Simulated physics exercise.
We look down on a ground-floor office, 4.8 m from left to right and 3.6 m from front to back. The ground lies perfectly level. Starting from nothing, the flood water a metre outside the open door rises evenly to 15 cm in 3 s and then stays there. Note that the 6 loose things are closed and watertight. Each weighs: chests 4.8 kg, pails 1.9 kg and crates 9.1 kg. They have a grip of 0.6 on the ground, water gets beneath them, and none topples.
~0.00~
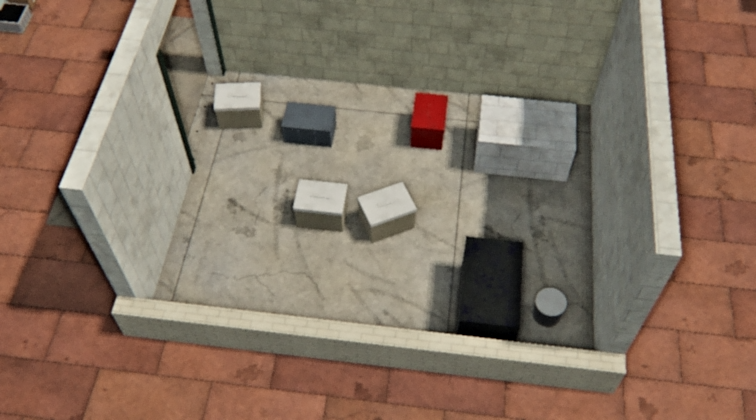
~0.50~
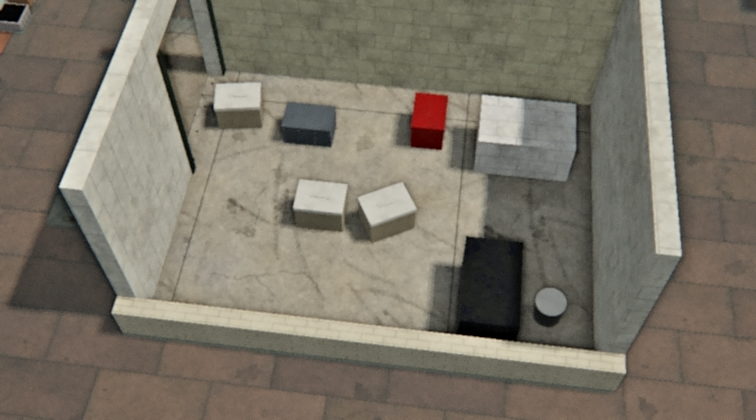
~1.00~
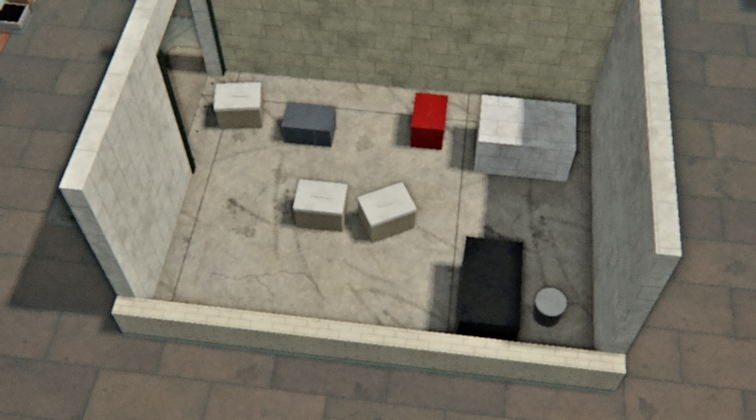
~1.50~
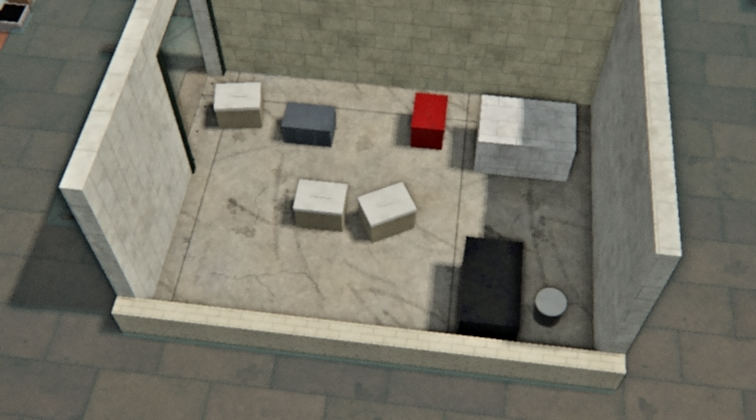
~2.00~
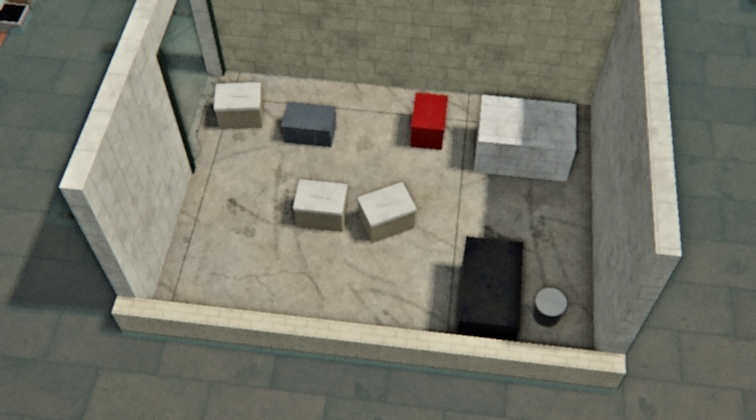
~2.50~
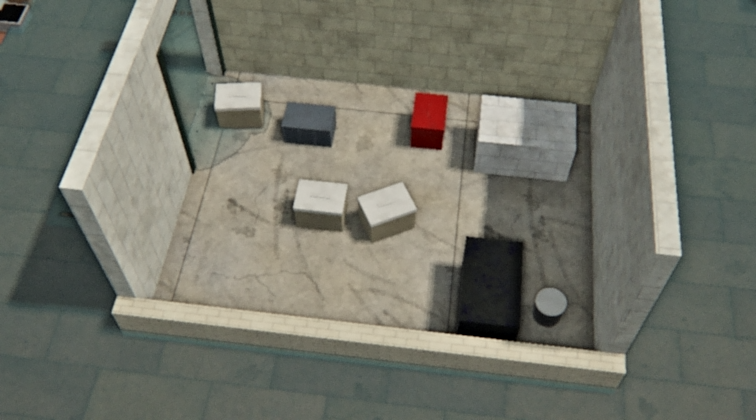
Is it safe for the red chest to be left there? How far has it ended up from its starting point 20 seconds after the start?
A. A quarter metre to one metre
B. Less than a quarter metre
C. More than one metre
More than one metre.
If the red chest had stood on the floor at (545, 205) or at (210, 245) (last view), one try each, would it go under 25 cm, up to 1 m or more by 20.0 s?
In turn: It creeps a little; it goes a long way.
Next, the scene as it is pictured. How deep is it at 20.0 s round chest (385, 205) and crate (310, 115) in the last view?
Close to 9 and 12 centimetres.
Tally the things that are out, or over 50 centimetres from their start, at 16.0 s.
At that time I count 5.
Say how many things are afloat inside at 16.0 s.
Count at that moment: 6.
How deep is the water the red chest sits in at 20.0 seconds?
Roughly 14 cm deep.
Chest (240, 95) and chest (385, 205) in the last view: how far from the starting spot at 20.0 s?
250 cm and 120 cm respectively.
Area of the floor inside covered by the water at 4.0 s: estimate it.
Somewhere around 4.0 m2, roughly.
After 4.0 s the red chest is near (430, 111), 0.0 m from its start, aground; 1 afloat.
After 9.0 s the red chest is near (496, 209), 1.6 m from its start, afloat; 6 afloat.
After 16.0 s the red chest is near (576, 283), 2.8 m from its start, afloat; 6 afloat.
After 20.0 s the red chest is near (555, 242), 2.3 m from its start, afloat; 6 afloat.
